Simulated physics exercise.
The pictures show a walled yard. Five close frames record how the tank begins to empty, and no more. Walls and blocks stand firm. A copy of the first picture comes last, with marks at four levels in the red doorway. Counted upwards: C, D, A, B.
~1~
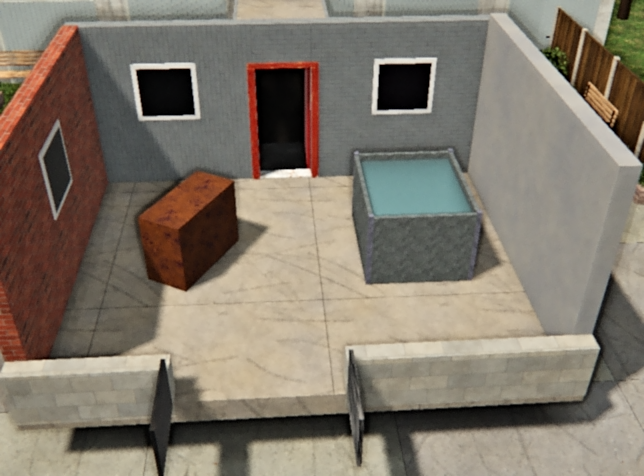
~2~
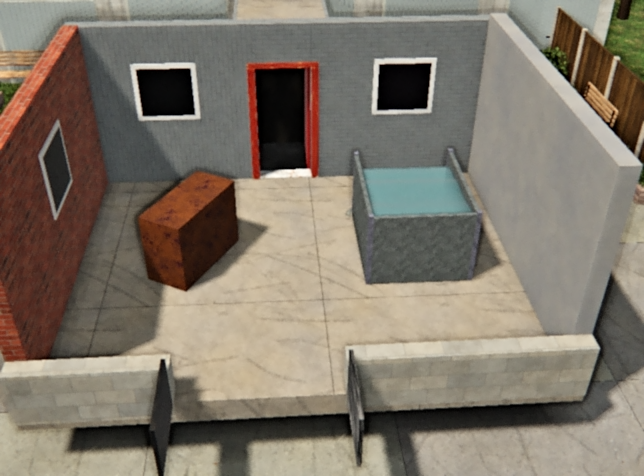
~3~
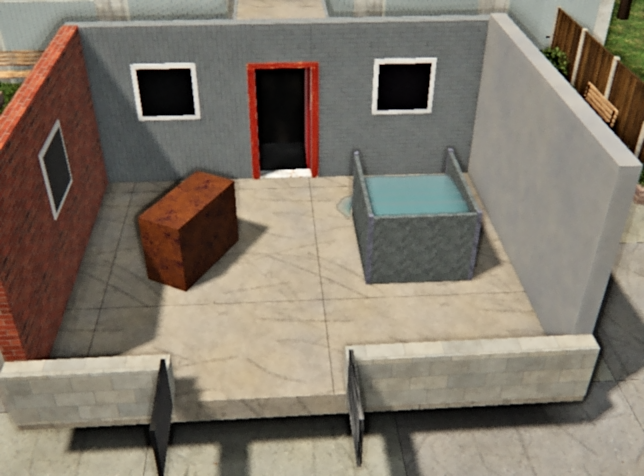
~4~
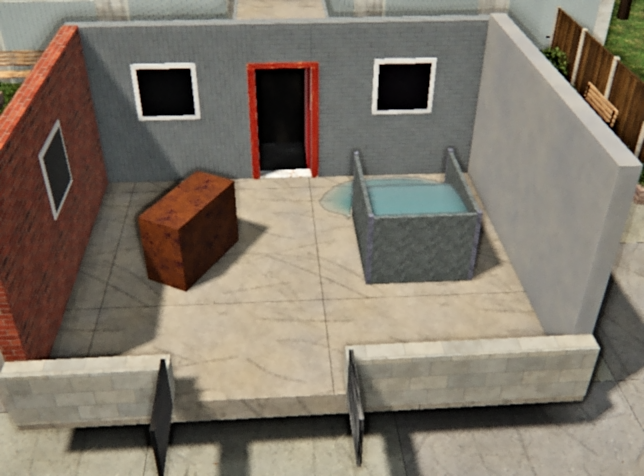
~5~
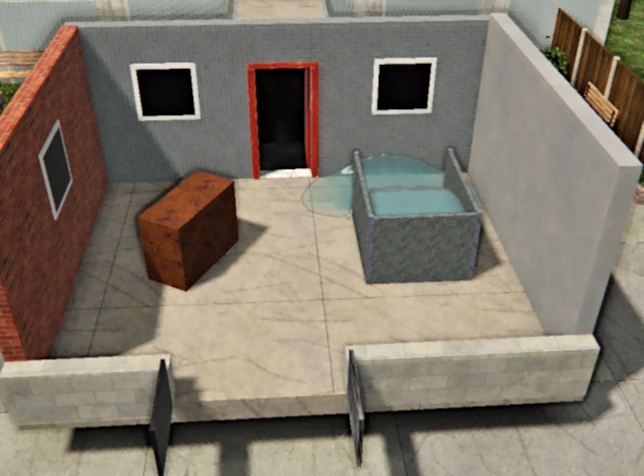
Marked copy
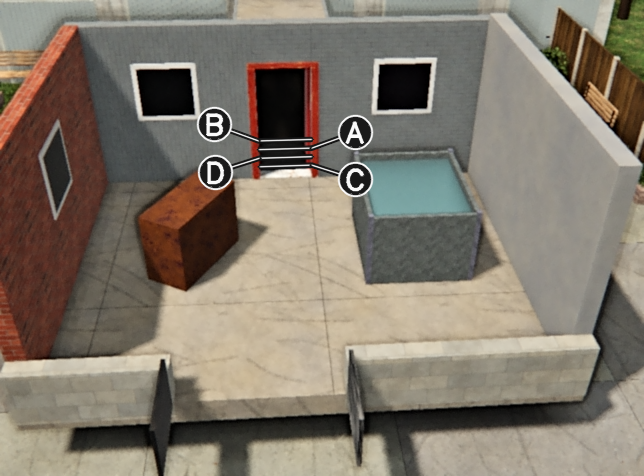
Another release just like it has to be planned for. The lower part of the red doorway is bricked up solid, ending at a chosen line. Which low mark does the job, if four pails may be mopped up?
Use mark C.
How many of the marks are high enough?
All of them.
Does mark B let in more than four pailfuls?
No, that is safe.
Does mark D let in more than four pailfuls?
No, that is safe.
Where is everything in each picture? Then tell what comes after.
Water in the tank at rest, its middle at (413, 187); foot of the red doorway at (286, 178); open gate at (258, 347), in the first picture.
Water covers 2 % of the ground, its front hidden from here, in the second picture.
Front seen at (343, 204), 4 % of the ground wet, in the third picture.
Front seen at (330, 193), 8 % of the ground wet, in the fourth picture.
Front seen at (324, 176), 12 % of the ground wet, in the fifth picture.
On the marked copy, A at (285, 148); B at (285, 140); C at (285, 165); D at (285, 157); from the bottom up C, D, A, B.
If A is chosen, nothing gets over.
If B is chosen, nothing gets over.
If C is chosen, a splash gets over, under a bucket.
If D is chosen, nothing gets over.
